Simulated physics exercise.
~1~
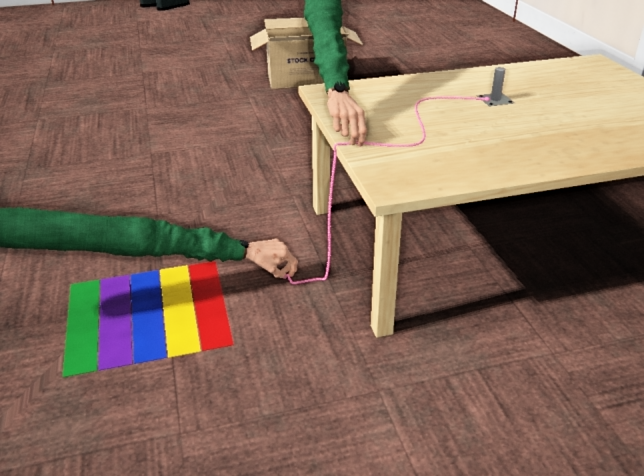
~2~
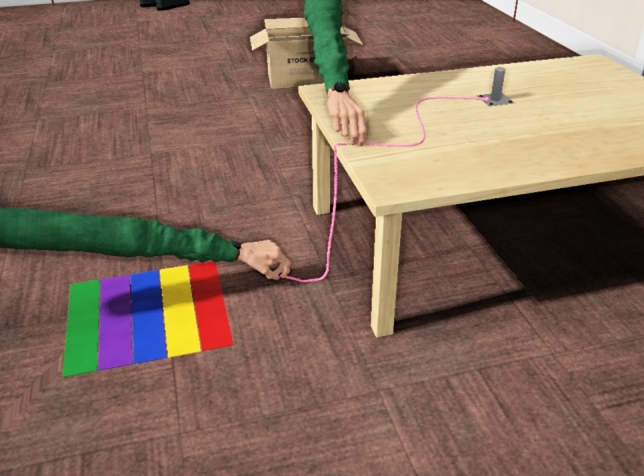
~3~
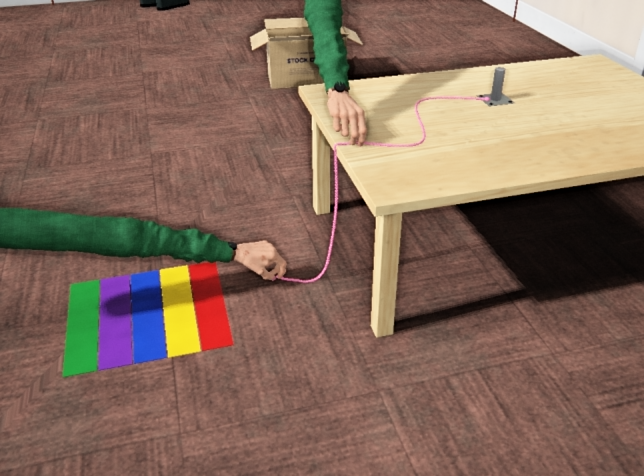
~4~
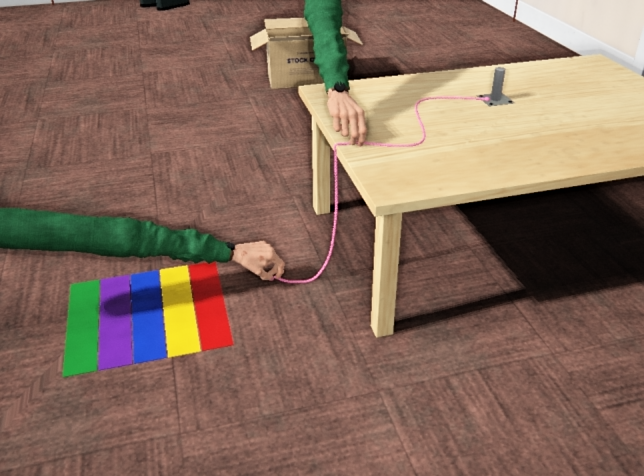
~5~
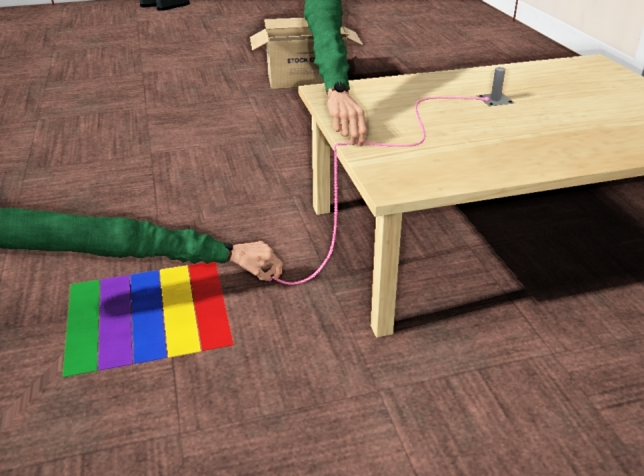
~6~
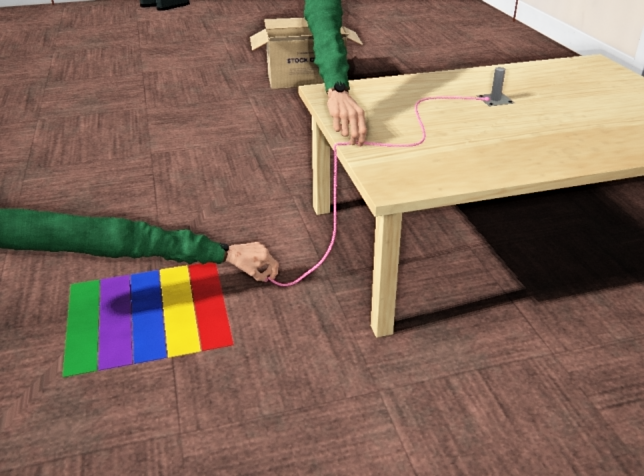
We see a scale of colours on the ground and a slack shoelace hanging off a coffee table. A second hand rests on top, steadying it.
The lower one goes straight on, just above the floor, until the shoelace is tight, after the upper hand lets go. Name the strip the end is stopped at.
Purple.
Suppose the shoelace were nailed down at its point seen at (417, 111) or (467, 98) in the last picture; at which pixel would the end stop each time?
Try by try: (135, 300), (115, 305).
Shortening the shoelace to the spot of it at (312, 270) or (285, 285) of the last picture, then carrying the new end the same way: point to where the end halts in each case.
It would be at (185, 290) in the first case and at (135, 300) in the second.
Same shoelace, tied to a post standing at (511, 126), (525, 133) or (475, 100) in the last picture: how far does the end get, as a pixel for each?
The three places are (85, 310), (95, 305) and (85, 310), in that order.
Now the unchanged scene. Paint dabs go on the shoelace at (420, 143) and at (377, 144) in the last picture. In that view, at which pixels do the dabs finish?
To (342, 133) for the first and to (305, 156) for the second.
A little later, end near (171, 294); over yellow.
Next, end near (133, 301); over blue.
When it is tight, end near (110, 304); over purple. The purple one.
